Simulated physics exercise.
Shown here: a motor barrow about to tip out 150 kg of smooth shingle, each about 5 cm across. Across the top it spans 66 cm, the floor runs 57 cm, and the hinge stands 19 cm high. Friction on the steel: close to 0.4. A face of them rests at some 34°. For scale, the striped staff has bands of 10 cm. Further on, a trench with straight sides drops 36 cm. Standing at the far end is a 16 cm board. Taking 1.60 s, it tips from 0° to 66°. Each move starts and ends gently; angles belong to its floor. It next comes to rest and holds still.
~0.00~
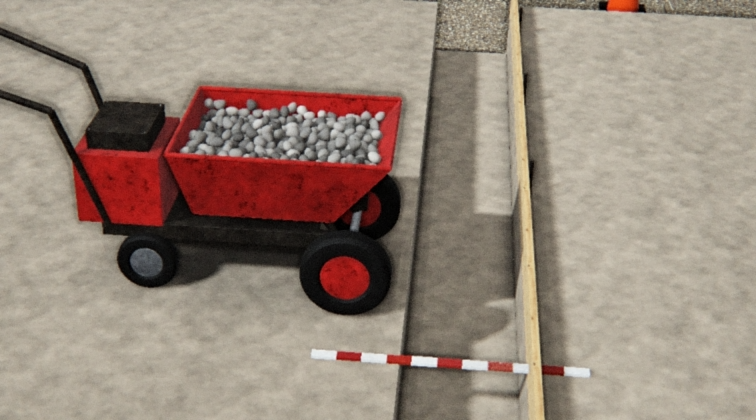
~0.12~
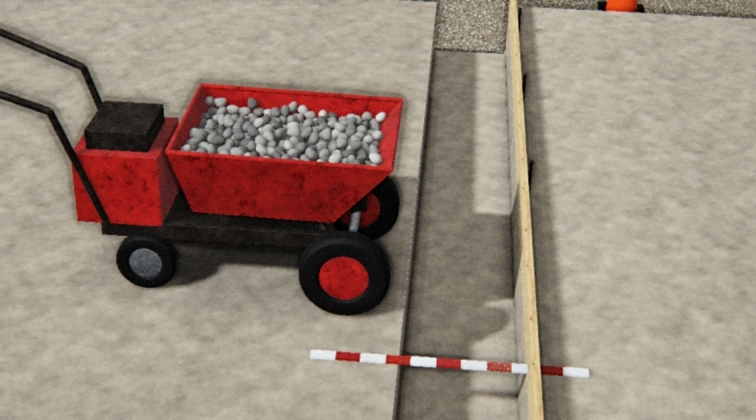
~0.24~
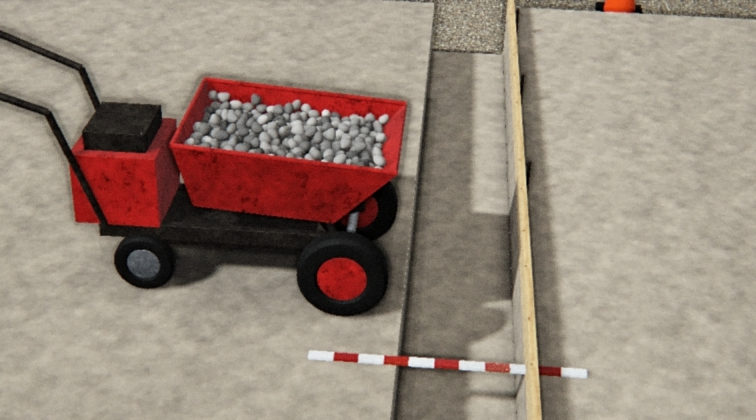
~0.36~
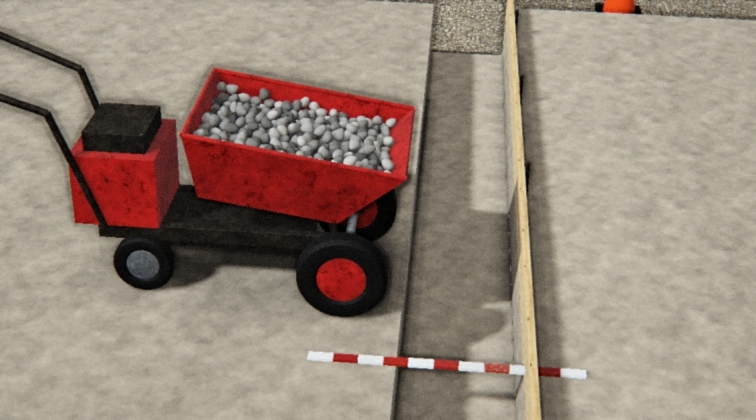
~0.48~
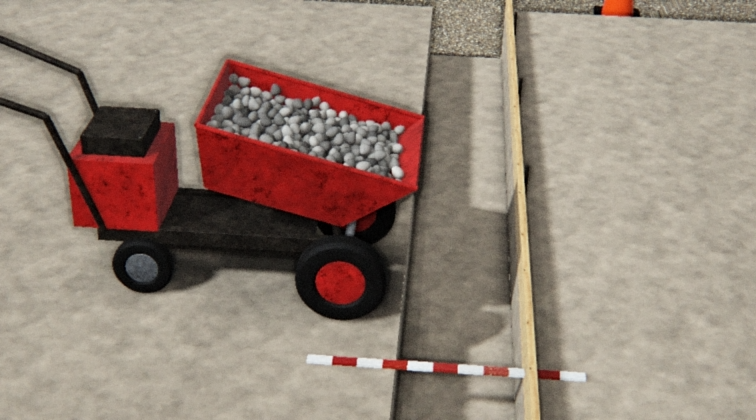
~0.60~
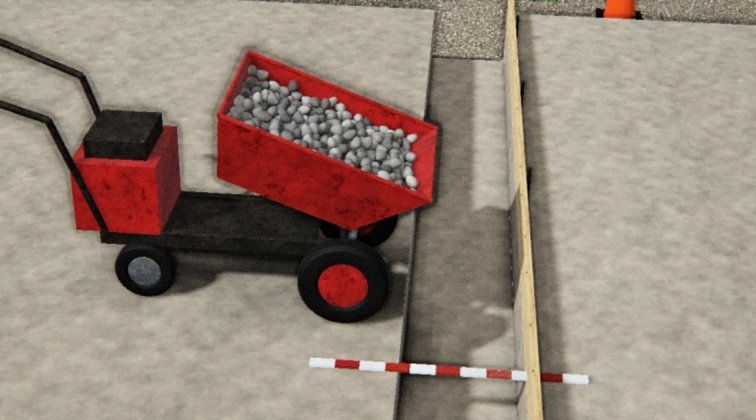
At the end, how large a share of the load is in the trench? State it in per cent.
A share of about 79 per cent.
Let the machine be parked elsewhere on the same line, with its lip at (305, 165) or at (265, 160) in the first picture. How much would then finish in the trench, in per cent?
The first start gives about 100 per cent, the second about 80.
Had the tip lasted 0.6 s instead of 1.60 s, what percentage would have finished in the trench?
I'd put it at roughly 55 per cent.
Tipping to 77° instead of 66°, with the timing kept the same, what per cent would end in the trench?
Then close to 85 per cent.
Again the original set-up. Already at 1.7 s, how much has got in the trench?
About 35%.
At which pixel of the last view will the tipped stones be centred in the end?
(490, 341).
After 1.2 s the floor is at 56°; 99 % in the skip, 1 % in the trench; the foremost stones are at (487, 244).
After 1.7 s the floor is at 66°; 48 % in the skip, 37 % in the trench, 14 % past the trench; the foremost stones are at (617, 307).
After 2.0 s the floor is at 66°; 23 % in the skip, 56 % in the trench, 21 % past the trench; the foremost stones are at (710, 311).
After 4.0 s the floor is at 66°; 0 % in the skip, 79 % in the trench, 21 % past the trench; the foremost stones are past the picture's edge.
